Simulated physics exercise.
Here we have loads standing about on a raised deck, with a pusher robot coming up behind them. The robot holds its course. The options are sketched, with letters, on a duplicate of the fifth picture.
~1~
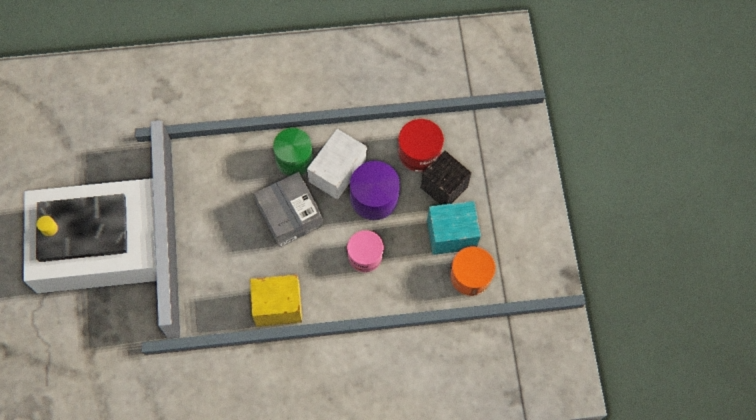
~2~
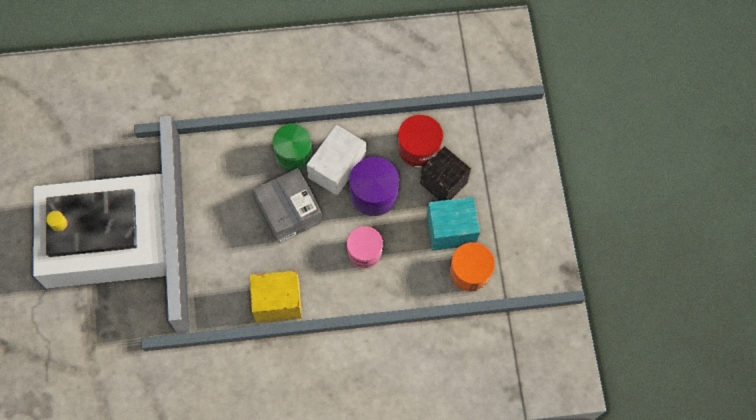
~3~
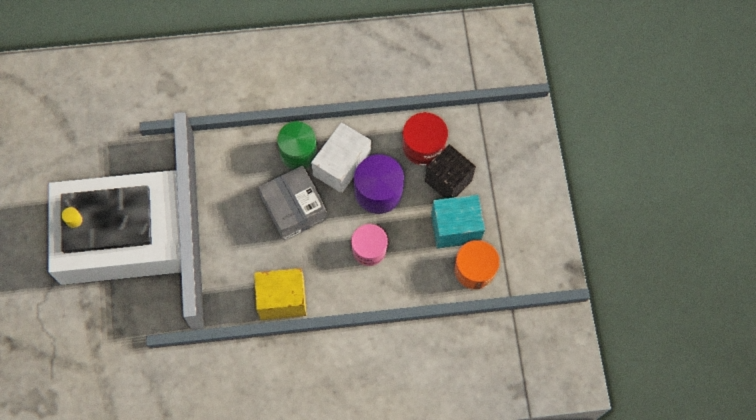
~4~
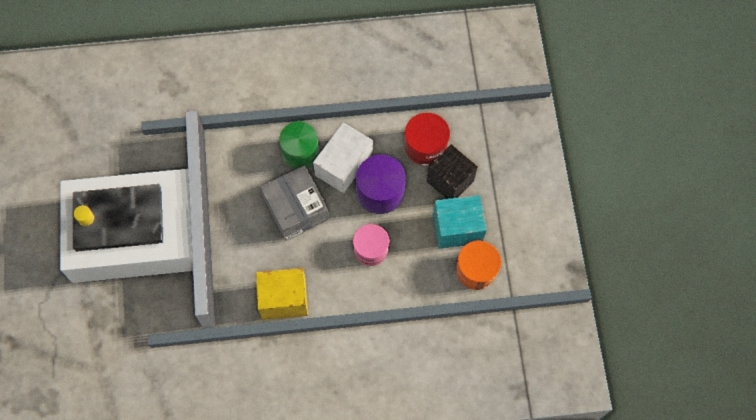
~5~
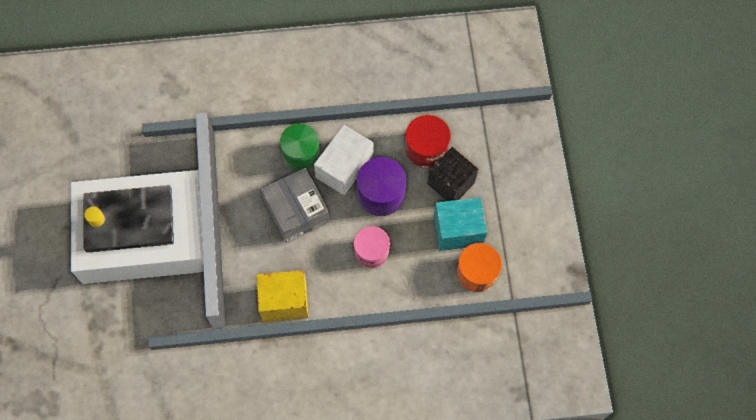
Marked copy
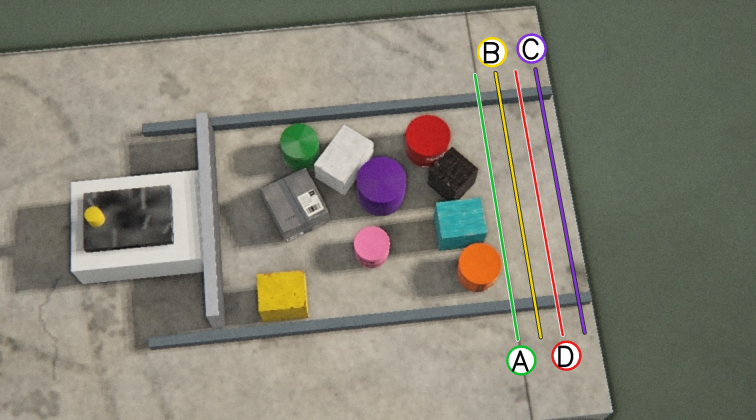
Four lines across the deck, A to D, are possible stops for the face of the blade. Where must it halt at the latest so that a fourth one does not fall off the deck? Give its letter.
Stop at A.
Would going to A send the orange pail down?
No.
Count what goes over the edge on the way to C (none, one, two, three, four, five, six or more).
Six or more.
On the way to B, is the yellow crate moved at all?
Yes.
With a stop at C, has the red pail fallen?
Yes.
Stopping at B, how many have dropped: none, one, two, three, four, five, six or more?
By then, five.
On the marked copy, A at (495, 201); B at (517, 199); C at (559, 194); D at (538, 196).
Following A. Soon after the start, robot (242, 207); yellow crate (351, 290); green canister (332, 142).
Later, robot (346, 197); black crate (530, 169); red pail (513, 135).
In the end, robot (426, 189); black crate over the edge; red pail over the edge; three fallen.
As for the rest, B drops five; C drops ten; D drops six.
